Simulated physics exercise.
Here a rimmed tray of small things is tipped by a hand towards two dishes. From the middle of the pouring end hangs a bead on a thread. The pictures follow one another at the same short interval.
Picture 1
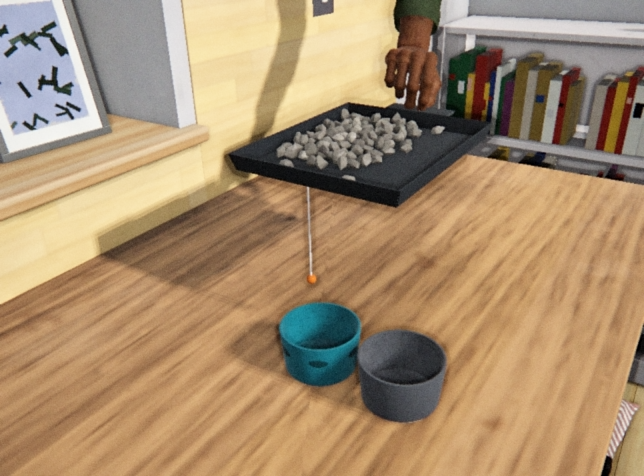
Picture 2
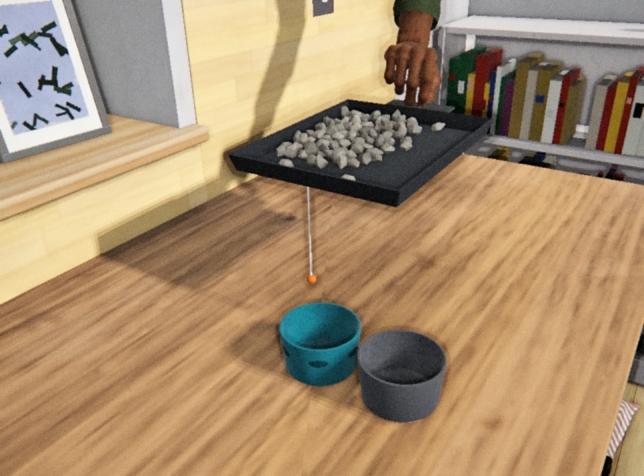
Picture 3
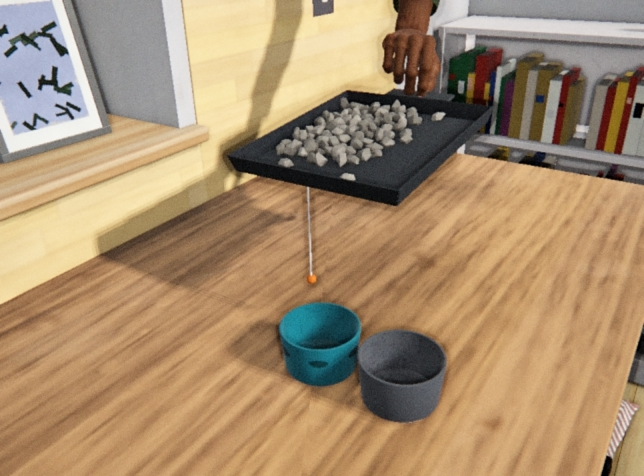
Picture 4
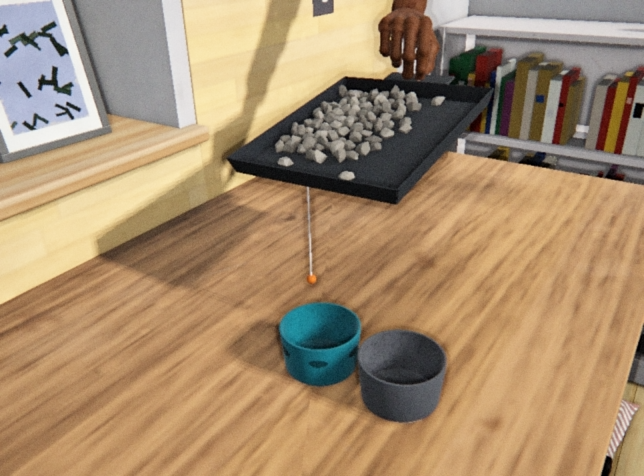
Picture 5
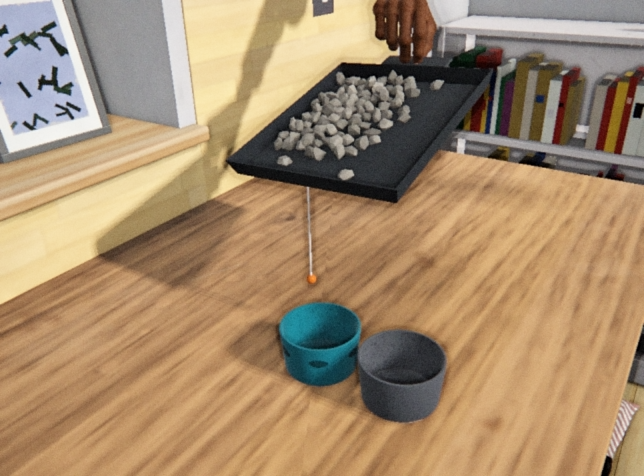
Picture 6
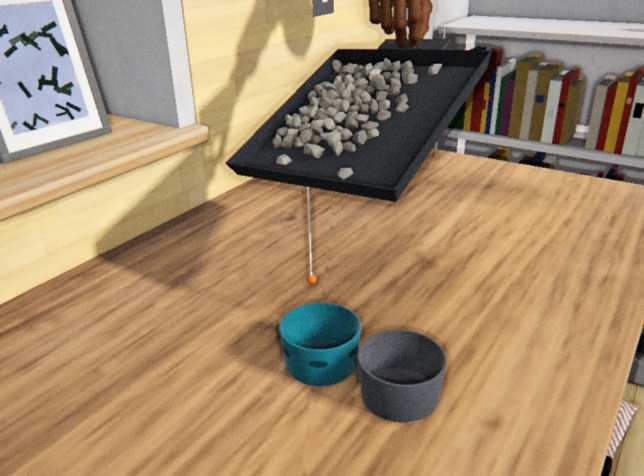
We see a hand at the far end of a black tray of grey gravel, above a teal dish and a grey dish, steadily raising that end while the stones stay bunched and a bead hangs nearly still.
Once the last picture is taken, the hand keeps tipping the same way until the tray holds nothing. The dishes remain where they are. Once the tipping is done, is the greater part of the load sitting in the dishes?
Caught: Below half.
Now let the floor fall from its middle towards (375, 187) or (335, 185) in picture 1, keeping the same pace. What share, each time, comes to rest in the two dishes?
It comes to about 50 per cent the first time and about 50 per cent the second.
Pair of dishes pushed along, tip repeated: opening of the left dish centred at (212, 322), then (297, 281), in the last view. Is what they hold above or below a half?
Taking the tries in order: A minor share, followed by a minor share.
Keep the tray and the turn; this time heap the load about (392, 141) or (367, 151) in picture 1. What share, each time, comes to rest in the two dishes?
20 per cent for the first try, 20 per cent for the second.
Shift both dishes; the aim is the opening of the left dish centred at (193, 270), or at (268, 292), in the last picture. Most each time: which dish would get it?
It comes out as the one to the right in the first try and the one to the left in the second.
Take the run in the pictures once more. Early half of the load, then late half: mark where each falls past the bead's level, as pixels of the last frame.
Earlier half at (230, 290), later half at (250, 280).
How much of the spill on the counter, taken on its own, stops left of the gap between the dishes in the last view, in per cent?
Left share: Close to 100 %.
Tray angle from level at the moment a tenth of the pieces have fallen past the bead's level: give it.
It sits at roughly 75°.
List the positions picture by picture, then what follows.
The first picture shows corners of the pouring end near (235, 153) and (397, 188), level; middle of the load near (355, 138), bits of gravel; left dish near (298, 363); right dish near (381, 398); bead on its thread near (311, 279).
The second picture shows corners of the pouring end near (235, 153) and (397, 188), level; middle of the load near (355, 135).
The third picture shows corners of the pouring end near (234, 154) and (396, 187), tipped barely, lowest at the left corner; middle of the load near (354, 129).
The fourth picture shows corners of the pouring end near (233, 156) and (395, 186), tipped a little, lowest at the left corner; middle of the load near (353, 120).
The fifth picture shows corners of the pouring end near (232, 158) and (394, 186), tipped clearly, lowest at the left corner; middle of the load near (351, 111).
The sixth picture shows corners of the pouring end near (232, 161) and (392, 185), tipped clearly, lowest at the left corner; middle of the load near (349, 102); left dish near (298, 363); right dish near (381, 398).
Shortly afterwards, tray tipped steeply; all but a few on the tray; a little in the air.
Next, tray tipped past a quarter turn; near a quarter on the tray; only a few in the left dish; near two thirds outside both; near a quarter in the air.
Some moments later, tray tipped past a quarter turn; a little in the left dish; all but a few outside both.
In the end, tray tipped past a quarter turn; none at all in the right dish; a little in the left dish; all but a few outside both.
